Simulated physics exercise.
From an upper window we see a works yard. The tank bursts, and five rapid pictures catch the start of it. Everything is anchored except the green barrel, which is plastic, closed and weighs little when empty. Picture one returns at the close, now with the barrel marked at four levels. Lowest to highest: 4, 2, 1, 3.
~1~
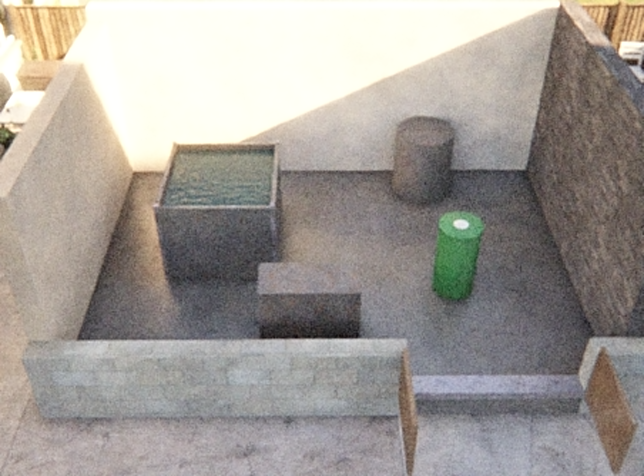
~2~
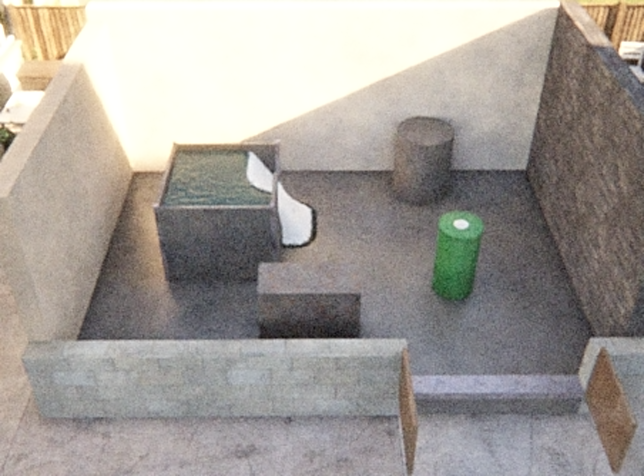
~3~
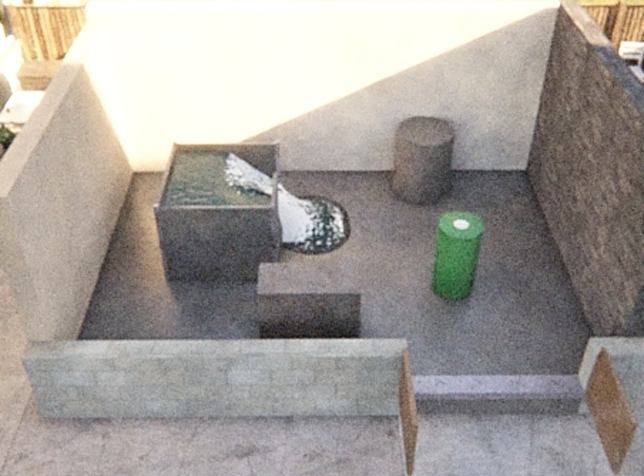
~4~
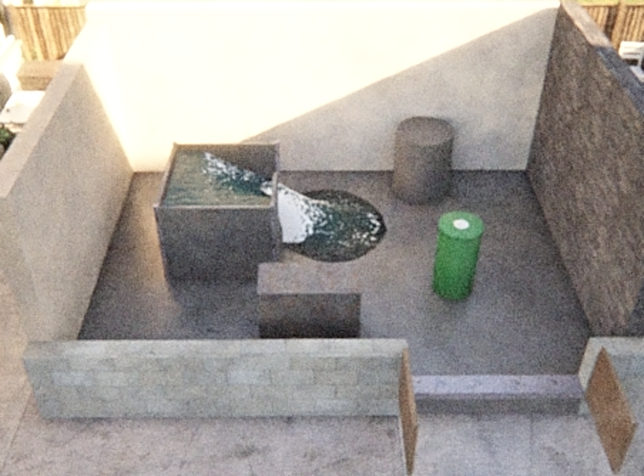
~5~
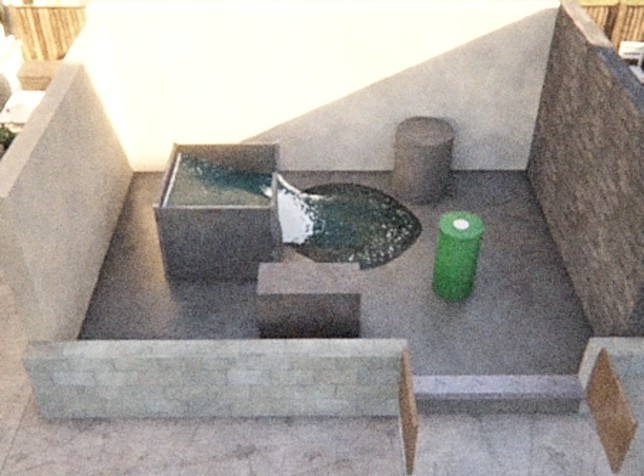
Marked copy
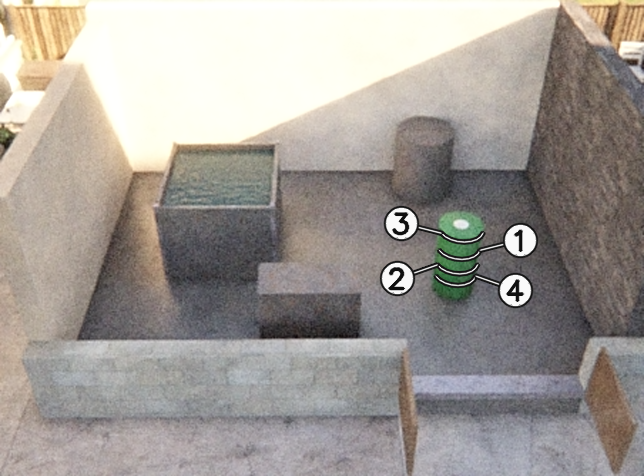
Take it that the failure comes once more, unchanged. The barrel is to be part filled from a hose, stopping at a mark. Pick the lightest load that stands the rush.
Take 4.
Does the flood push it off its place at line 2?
No, not at all.
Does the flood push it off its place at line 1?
No.
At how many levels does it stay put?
All four.
On the marked copy, 1 at (461, 259); 2 at (459, 273); 3 at (464, 242); 4 at (458, 285); from the bottom up 4, 2, 1, 3.
Choosing 1, it does not move.
Choosing 2, it does not move.
Choosing 3, it does not move.
Choosing 4, it does not move.
